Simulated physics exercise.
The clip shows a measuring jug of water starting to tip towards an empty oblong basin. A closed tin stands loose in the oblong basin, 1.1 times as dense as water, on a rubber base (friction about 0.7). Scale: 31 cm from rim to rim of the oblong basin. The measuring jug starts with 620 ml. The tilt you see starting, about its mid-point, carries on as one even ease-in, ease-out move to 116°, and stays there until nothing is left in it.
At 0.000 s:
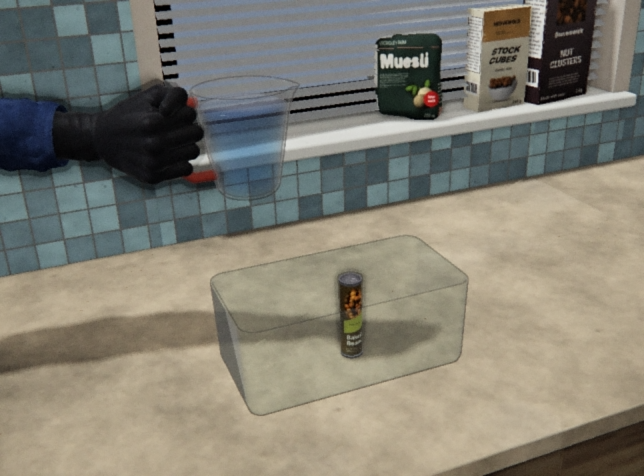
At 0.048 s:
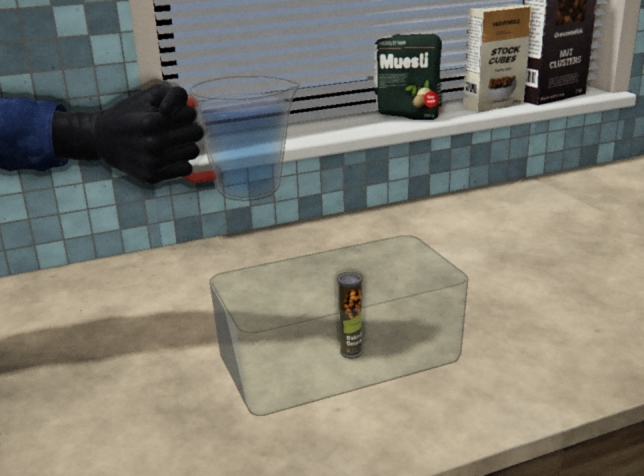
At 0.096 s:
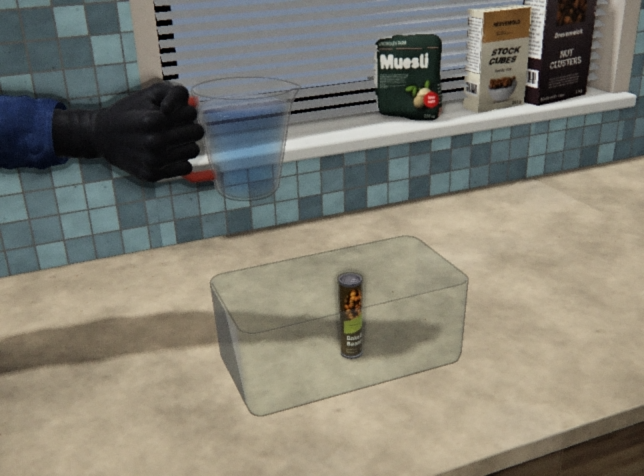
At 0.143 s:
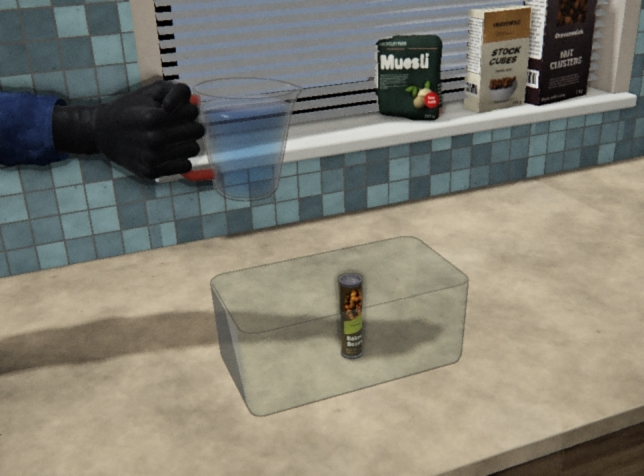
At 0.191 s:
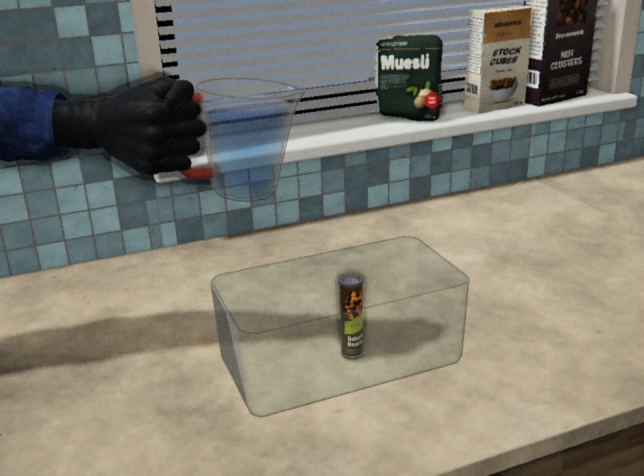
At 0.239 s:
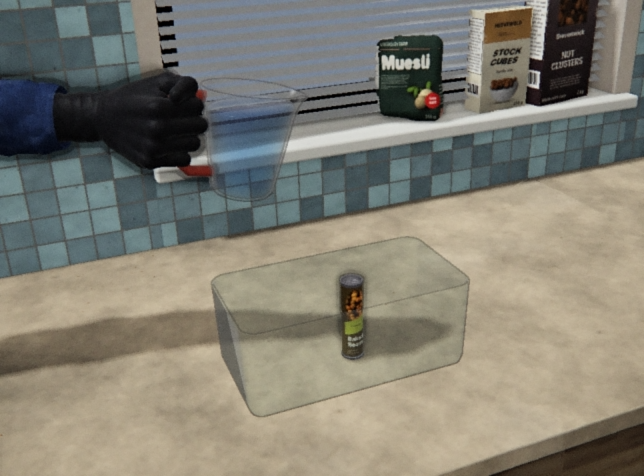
In the video, a black-gloved hand holds a clear measuring jug of blue water above and to the left of a transparent oblong basin containing a small upright tin, then tilts the jug slightly to the right.
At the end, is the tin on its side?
It keeps standing.
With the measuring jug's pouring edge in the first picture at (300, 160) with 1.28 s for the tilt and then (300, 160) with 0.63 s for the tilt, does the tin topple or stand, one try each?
First it falls; then it goes over.
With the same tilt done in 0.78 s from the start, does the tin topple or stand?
The tin topples.
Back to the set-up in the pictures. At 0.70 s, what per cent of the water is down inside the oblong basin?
About 4 per cent.
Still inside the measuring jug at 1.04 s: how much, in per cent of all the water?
About 12 per cent.
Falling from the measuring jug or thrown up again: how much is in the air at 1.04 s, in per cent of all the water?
About 26 per cent.
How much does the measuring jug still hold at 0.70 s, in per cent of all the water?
Near 74 in a hundred.
By 0.70 s the tilt is 67° and 74 per cent is still to pour; the tin stands where it began.
By 1.04 s the tilt is 106° and 12 per cent is still to pour; the tin stands where it began.
By 1.39 s the tilt is 116° and 0 per cent is still to pour; the tin stands where it began.
By 1.78 s the tilt is 116° and 0 per cent is still to pour; the tin stands where it began.
At rest the tin stands where it began.
